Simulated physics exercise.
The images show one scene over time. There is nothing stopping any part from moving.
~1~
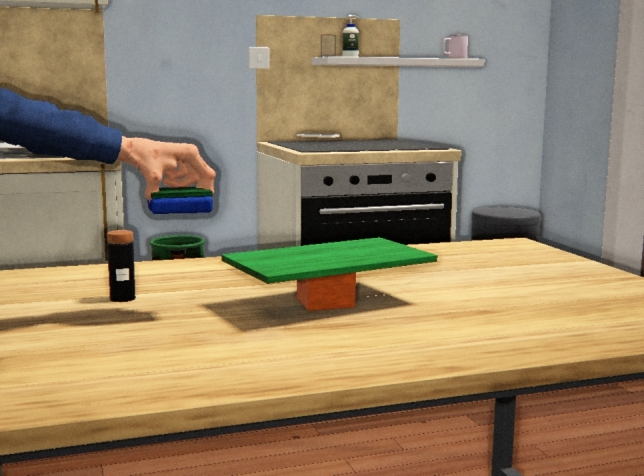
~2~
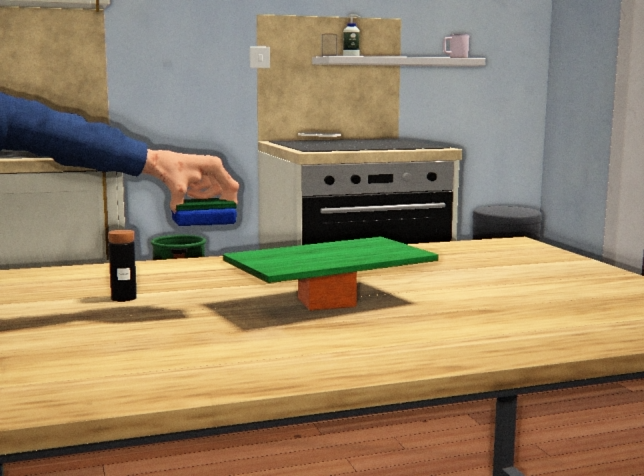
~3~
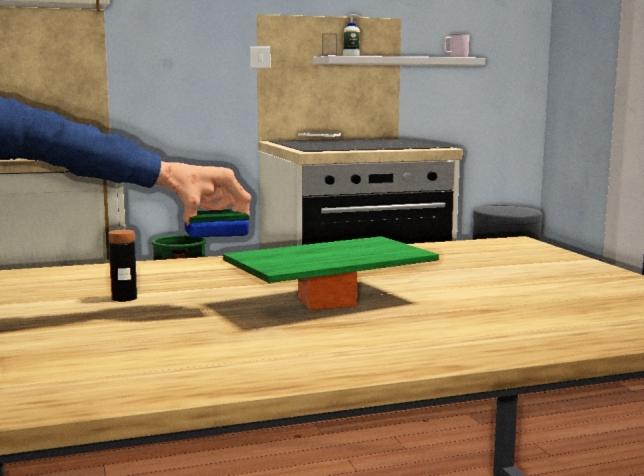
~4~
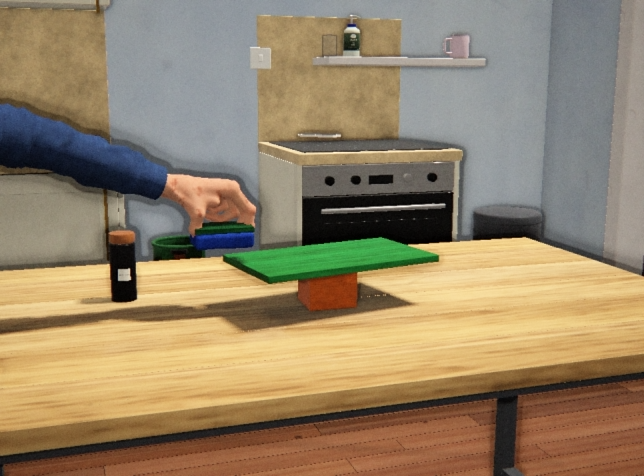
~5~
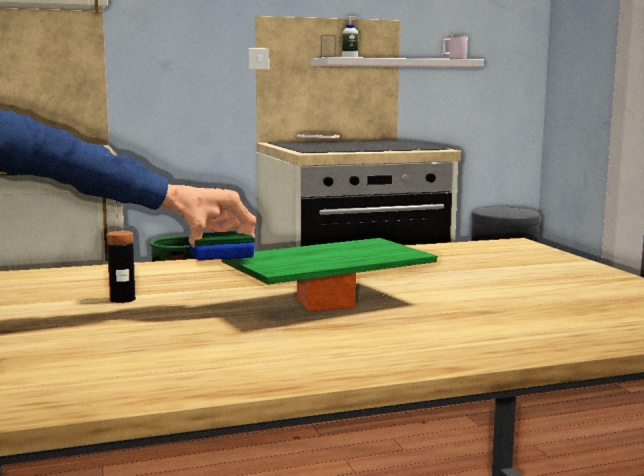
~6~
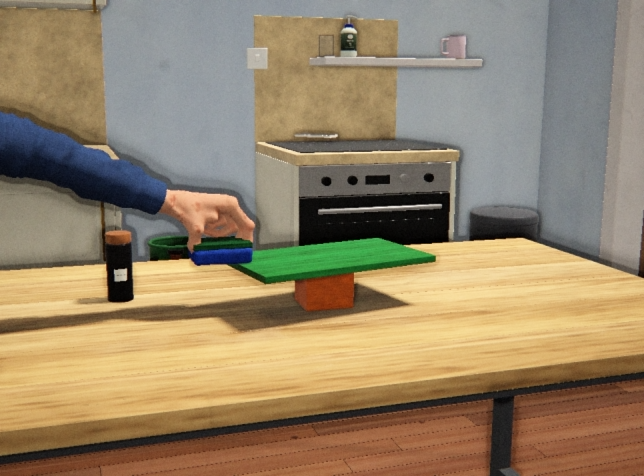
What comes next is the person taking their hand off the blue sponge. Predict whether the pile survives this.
It fails.
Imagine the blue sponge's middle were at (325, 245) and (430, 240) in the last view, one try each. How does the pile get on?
Case 1: Stable. Case 2: Collapse.
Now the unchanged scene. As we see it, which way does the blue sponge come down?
Direction of travel: Leftward.
Then, 0.30 s on from there, blue sponge now fallen.
Then, 0.40 s on from there, things are still on the move.
Then, 0.50 s on from there, as before.
Then, 1.80 s on from there, nothing new.
In the end, fallen, blue sponge; the other 3 unmoved. At the end, from the last picture's camera, blue sponge near (157, 307). The pile loses its balance.
